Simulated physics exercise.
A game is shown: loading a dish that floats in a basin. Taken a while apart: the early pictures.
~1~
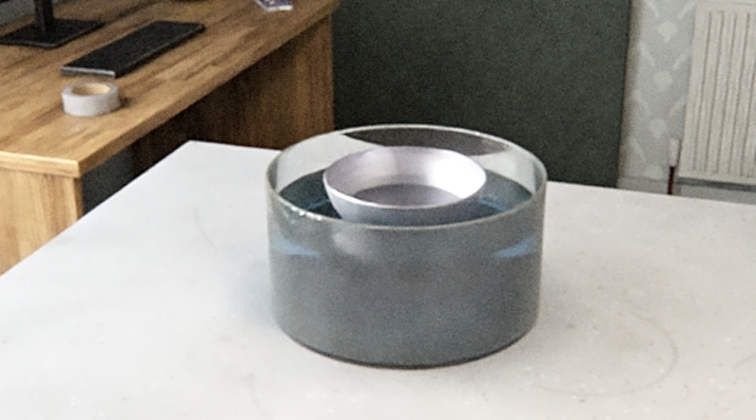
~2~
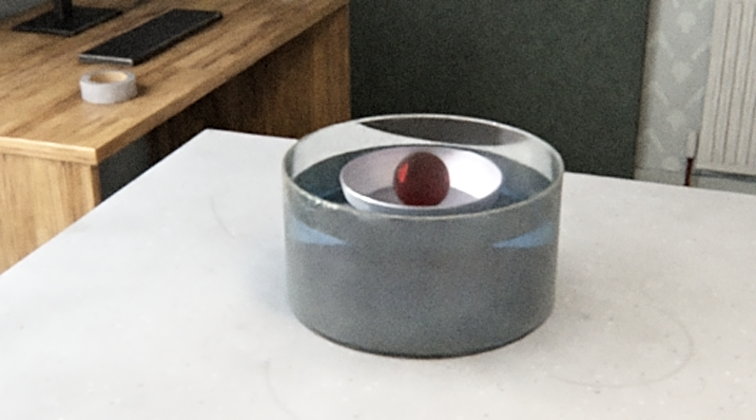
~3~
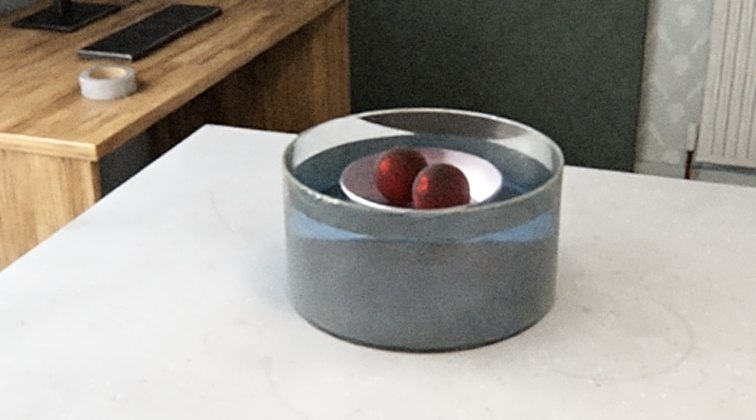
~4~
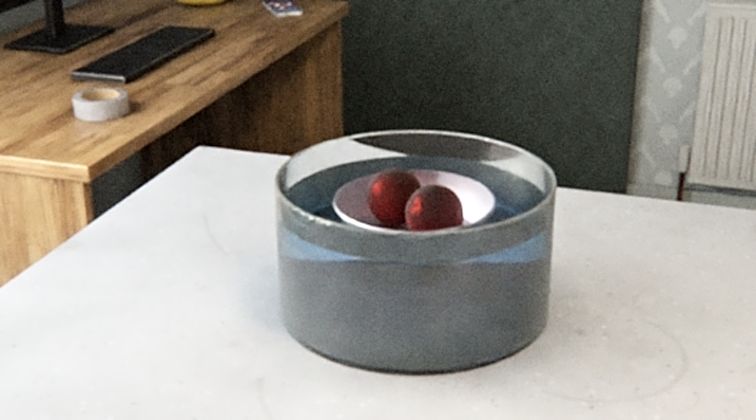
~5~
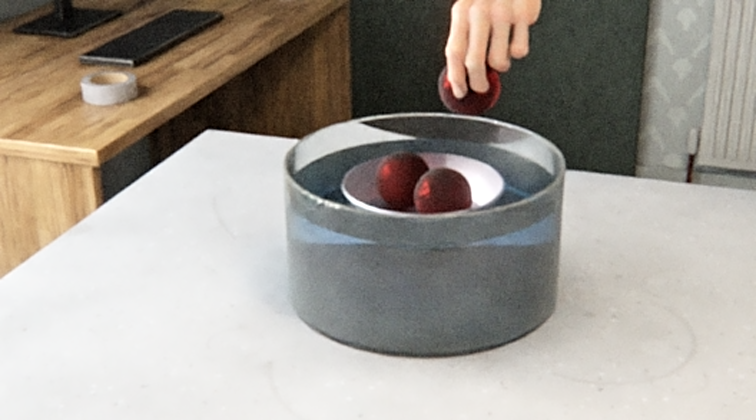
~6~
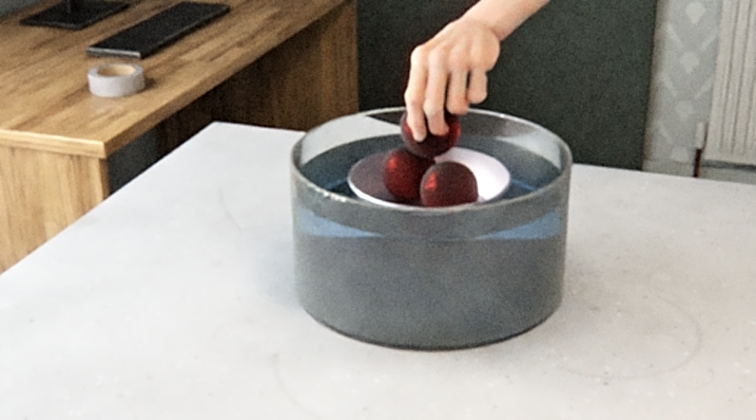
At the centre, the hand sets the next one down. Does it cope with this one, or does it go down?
It fills and sinks.
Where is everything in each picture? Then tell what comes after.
In the first picture, dish (405, 176) empty; most of its side above the surface.
In the second picture, dish (422, 176) with one aboard; about half of its side above the surface.
In the third picture, dish (422, 179) with two aboard; about a fifth of its side above the surface.
In the fourth picture, dish (415, 200) with two aboard; about a fifth of its side above the surface.
In the fifth picture, dish (423, 183) with two aboard; about a fifth of its side above the surface; the next glass marble in the hand at (469, 86).
In the sixth picture, dish (430, 177) with two aboard; about a fifth of its side above the surface; the next glass marble in the hand at (430, 128).
Soon after, the glass marble is in and the dish dips.
Later, water pours in over its edge.
In the end, the dish lies on the bottom with its load.
